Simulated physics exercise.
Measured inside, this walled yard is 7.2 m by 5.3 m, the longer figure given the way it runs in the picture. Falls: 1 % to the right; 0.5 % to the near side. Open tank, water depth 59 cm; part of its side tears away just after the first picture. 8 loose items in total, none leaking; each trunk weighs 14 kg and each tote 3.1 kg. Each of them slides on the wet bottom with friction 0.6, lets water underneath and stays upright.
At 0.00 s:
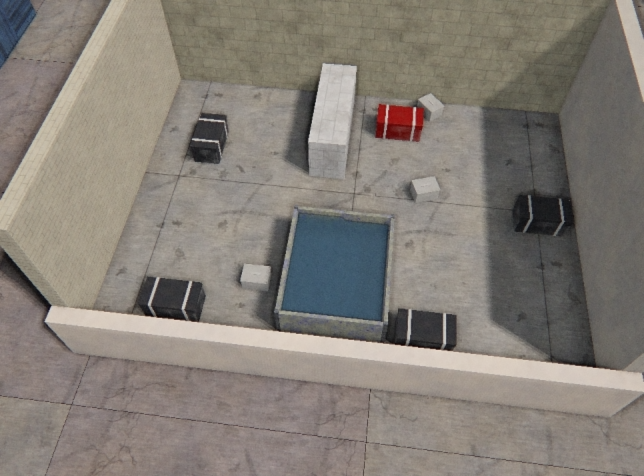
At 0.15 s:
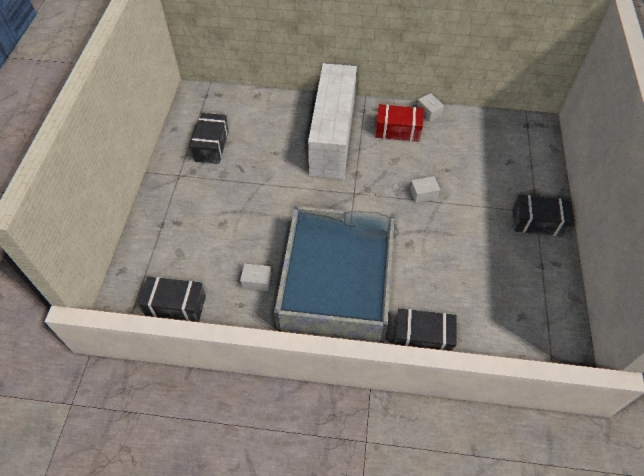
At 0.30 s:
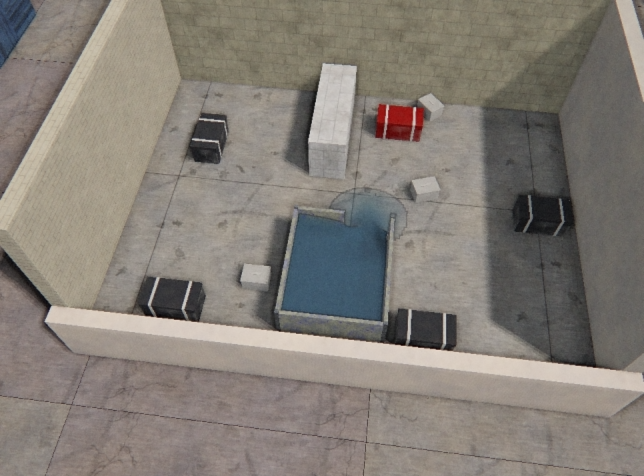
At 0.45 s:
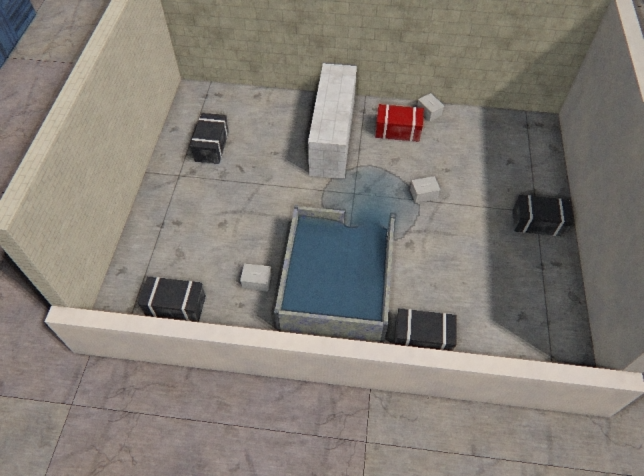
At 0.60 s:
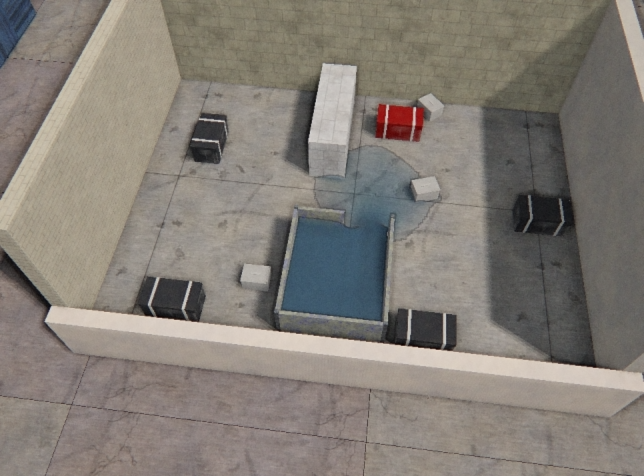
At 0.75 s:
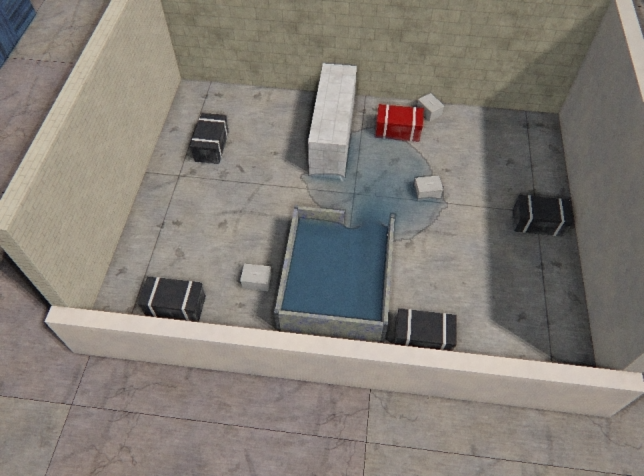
Water sits level in an open tank inside a walled yard scattered with dark trunks, pale blocks and one red trunk. It then pours through a gap in the tank's far side, spreads across the floor in a widening rounded sheet, and surrounds a small pale block while the red trunk stays put.
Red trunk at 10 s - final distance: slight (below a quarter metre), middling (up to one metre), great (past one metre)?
Great.
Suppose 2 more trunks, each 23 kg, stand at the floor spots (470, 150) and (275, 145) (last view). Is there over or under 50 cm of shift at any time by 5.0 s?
Order kept: Exceeds it, falls short.
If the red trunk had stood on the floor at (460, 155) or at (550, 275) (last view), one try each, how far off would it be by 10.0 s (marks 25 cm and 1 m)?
Spot one - it is swept away; spot two - it is swept away.
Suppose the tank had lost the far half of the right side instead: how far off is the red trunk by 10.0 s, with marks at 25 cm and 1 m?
Outcome for the red trunk: It is borne far off.
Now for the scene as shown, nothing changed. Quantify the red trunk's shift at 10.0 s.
I'd say close to 350 centimetres.
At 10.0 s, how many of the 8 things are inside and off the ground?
Count: 5.
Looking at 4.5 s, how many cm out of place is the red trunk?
It is about 250 cm out of place by then.
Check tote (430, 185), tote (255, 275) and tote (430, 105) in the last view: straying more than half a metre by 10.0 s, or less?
Beyond the limit, then within the limit, then beyond the limit.
After 2.0 s the red trunk is near (409, 86), 0.6 m from its start, afloat; 2 afloat.
After 4.5 s the red trunk is near (528, 101), 2.3 m from its start, afloat; 3 afloat.
After 7.0 s the red trunk is near (540, 140), 2.4 m from its start, afloat; 2 afloat.
After 10.0 s the red trunk is near (533, 266), 3.5 m from its start, afloat; 5 afloat.
